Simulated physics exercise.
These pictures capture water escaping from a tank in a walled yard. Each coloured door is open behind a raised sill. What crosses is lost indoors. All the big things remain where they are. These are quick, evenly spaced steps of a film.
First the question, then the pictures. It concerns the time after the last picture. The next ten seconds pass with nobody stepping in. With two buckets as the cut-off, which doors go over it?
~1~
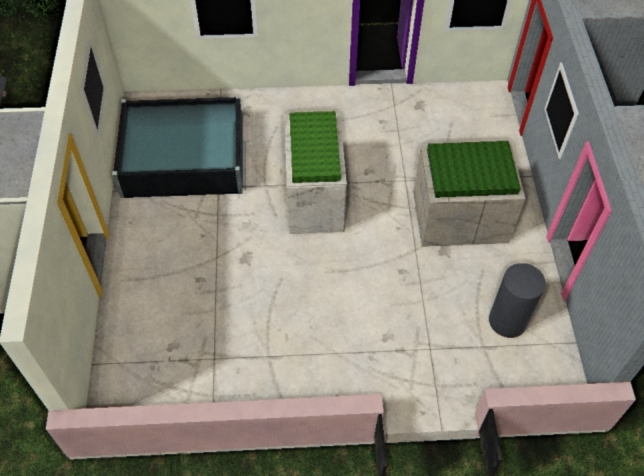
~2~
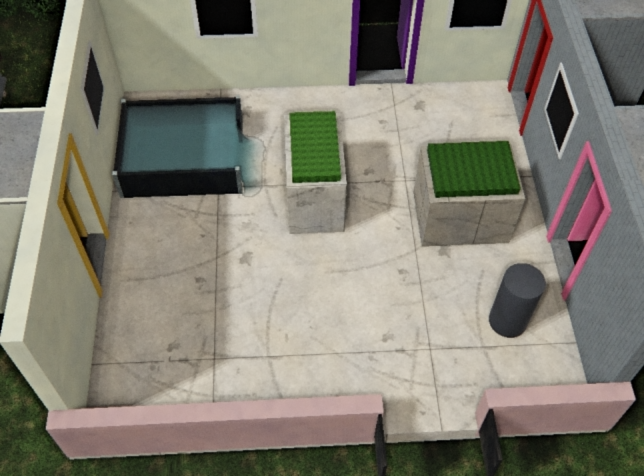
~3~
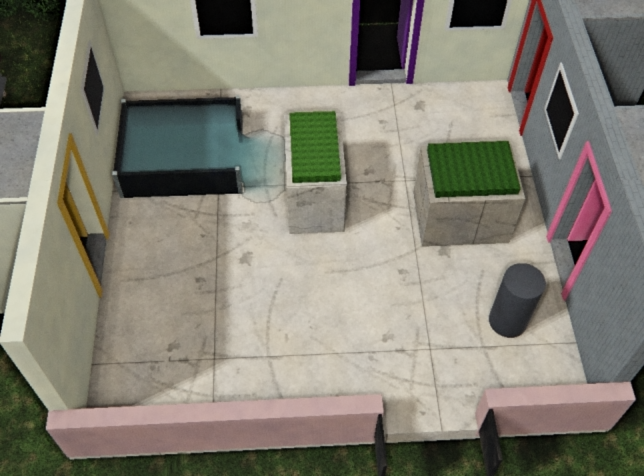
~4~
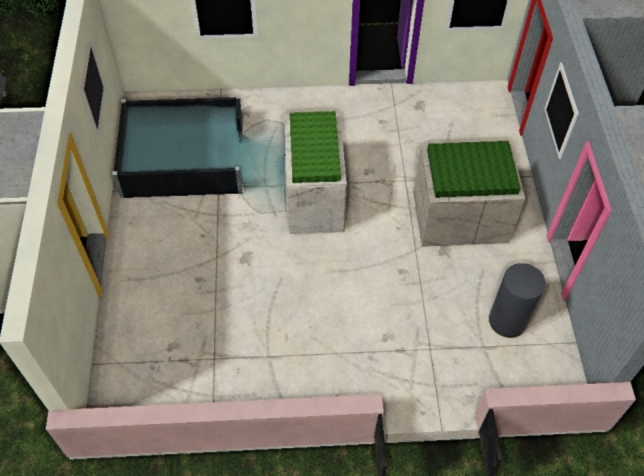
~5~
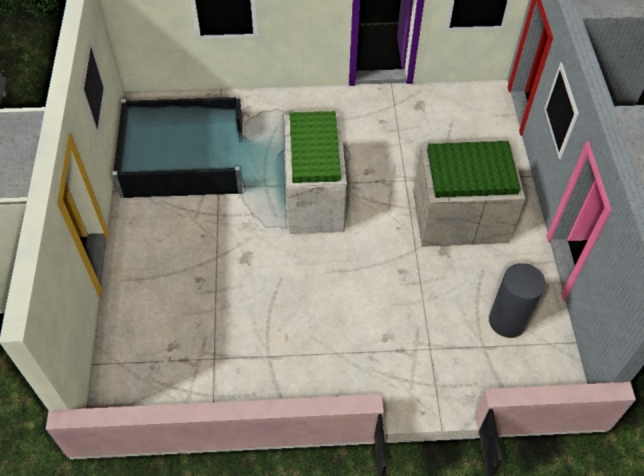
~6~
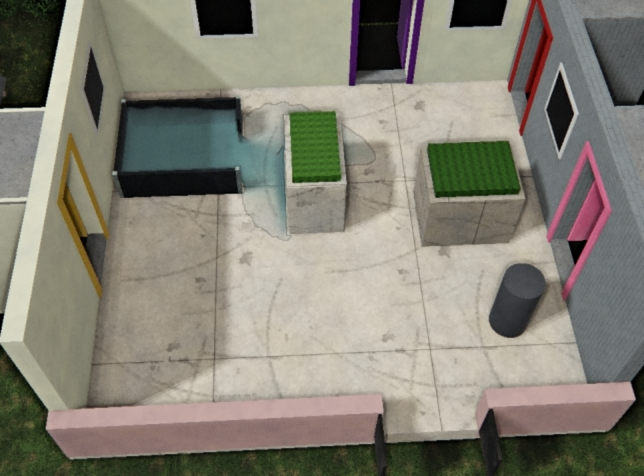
At the end, the yellow door will pass two buckets at most. The purple door will pass two buckets at most. The red door will pass more than two buckets. The pink door will pass two buckets at most.
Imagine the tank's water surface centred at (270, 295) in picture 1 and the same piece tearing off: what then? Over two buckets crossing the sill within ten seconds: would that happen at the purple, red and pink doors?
Purple door stays within it; red door stays within it; pink door exceeds it.
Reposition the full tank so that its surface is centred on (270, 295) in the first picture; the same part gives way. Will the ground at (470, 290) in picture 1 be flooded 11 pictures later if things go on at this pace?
Hit.
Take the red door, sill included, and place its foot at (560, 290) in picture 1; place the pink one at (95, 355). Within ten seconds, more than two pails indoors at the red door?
The red door is spared.
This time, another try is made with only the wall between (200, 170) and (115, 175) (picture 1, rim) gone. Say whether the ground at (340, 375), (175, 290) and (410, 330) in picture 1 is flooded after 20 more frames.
One by one: Waterlogged; waterlogged; unsoaked.
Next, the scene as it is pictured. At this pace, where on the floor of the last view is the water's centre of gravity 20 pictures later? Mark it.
I'd say near (276, 190).
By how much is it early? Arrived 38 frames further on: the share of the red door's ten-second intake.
It works out at roughly 80 percent of the ten-second total.
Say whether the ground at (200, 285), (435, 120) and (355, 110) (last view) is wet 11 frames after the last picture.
Result, as listed: Wetted / wetted / wetted.
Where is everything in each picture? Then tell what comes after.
The first frame shows still water in the tank at (180, 138).
In the second frame, water pours out at (238, 159) and has run to (253, 140).
In the third frame, water pours out at (238, 160) and has run to (282, 144).
In the fourth frame, water pours out at (238, 161) and has run to a hidden place.
In the fifth frame, water pours out at (238, 160) and has run to a hidden place.
In the sixth frame, the front is at (366, 150), out from the gap at (238, 160).
A moment on, water covers 20 % of the floor; the yellow door not reached, the purple door not reached, the red door not reached, the pink door not reached.
Next, water covers 40 % of the floor; the yellow door not reached, the purple door wet at the sill, nothing in, the red door wet at the sill, nothing in, the pink door not reached.
Then, water covers 50 % of the floor; the yellow door not reached, the purple door wet at the sill, nothing in, the red door over two buckets in, the pink door not reached.
Later, water covers 65 % of the floor; the yellow door wet at the sill, nothing in, the purple door under two buckets in, the red door far over two buckets in, the pink door wet at the sill, nothing in.
In the end, water covers 85 % of the floor; the yellow door wet at the sill, nothing in, the purple door under two buckets in, the red door far over two buckets in, the pink door wet at the sill, nothing in.
